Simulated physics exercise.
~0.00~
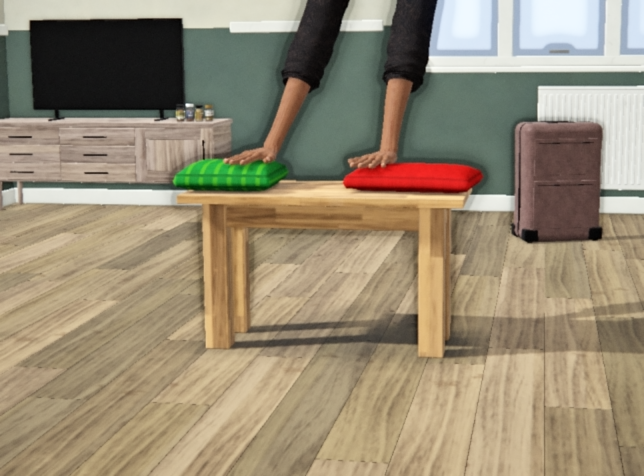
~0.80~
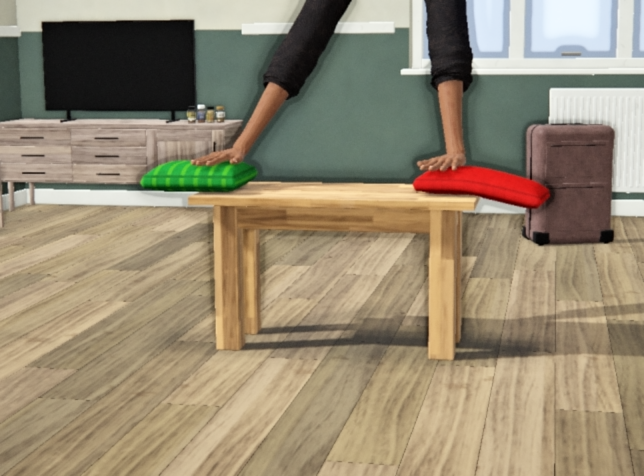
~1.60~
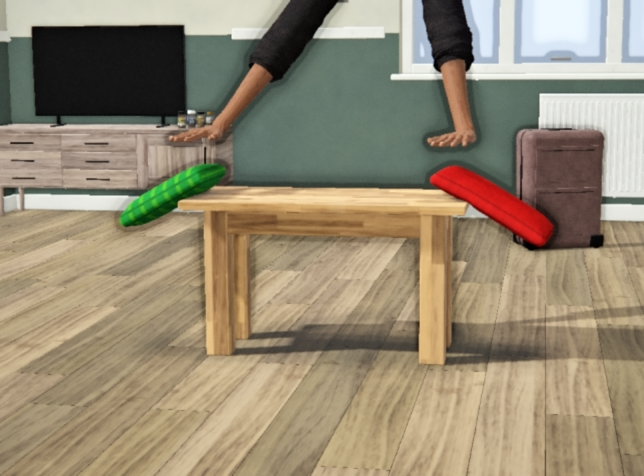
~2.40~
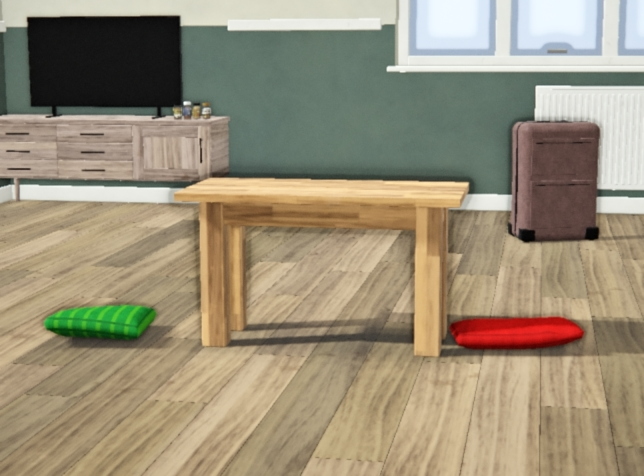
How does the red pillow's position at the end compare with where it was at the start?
At the start the red pillow is on top of the table at its right end, under a hand. At the end it lies on the floor, lower down and further right, beside the table's right legs.
Green cushion and red pillow sliding outward under two hands, then tipping off opposite table ends and landing on the floor.
